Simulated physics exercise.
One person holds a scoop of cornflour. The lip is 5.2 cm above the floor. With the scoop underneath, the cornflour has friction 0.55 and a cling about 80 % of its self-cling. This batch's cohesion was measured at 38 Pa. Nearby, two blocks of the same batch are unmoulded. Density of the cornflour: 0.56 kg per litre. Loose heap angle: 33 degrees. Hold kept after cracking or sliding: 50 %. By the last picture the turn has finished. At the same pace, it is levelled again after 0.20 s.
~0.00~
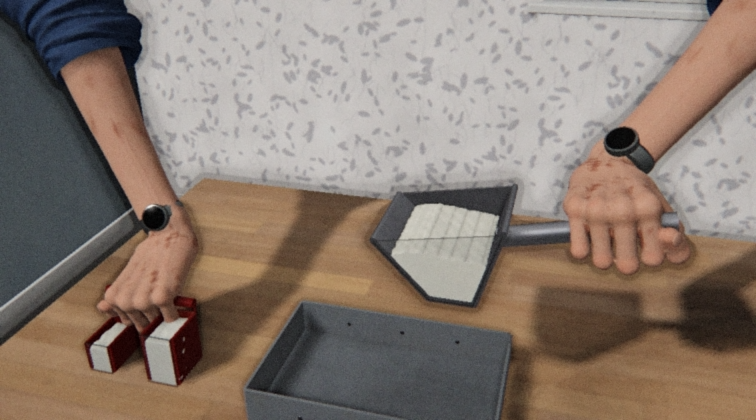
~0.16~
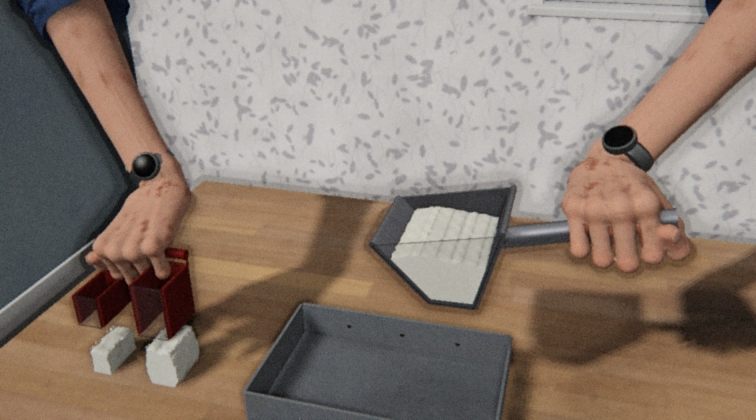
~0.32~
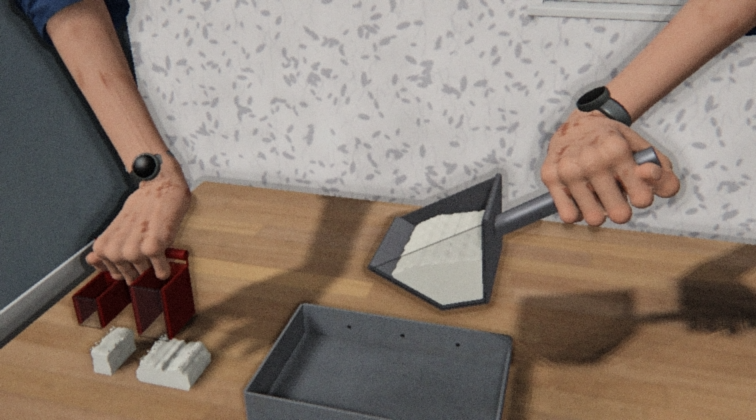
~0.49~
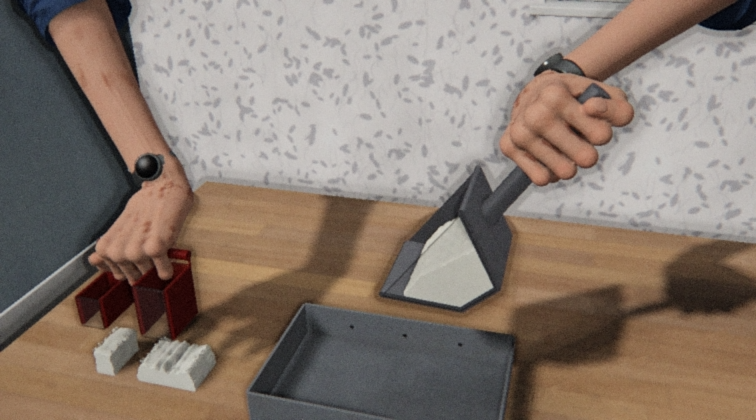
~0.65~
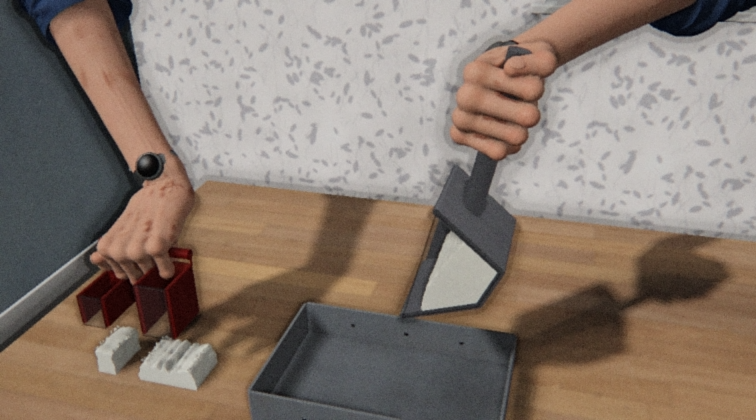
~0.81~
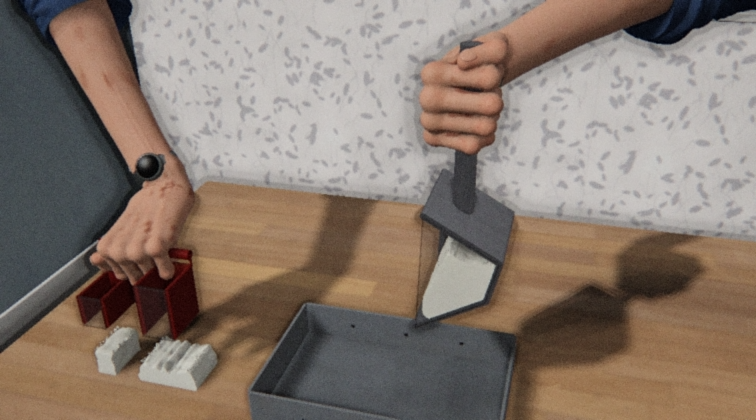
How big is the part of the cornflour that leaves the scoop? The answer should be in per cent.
About 46 %.
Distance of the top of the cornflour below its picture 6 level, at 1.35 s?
Some 3.0 cm.
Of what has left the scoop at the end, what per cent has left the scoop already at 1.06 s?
It stands at about 90 percent.
After 1.06 s, the scoop is at 76 degrees and 42 % has left it.
After 1.35 s, the scoop is at 42 degrees and 46 % has left it.
After 1.64 s, the scoop is at 4 degrees and 46 % has left it.
After 1.93 s, the scoop is at 0 degrees and 46 % has left it.
After 2.03 s, the scoop is at 0 degrees and 46 % has left it.
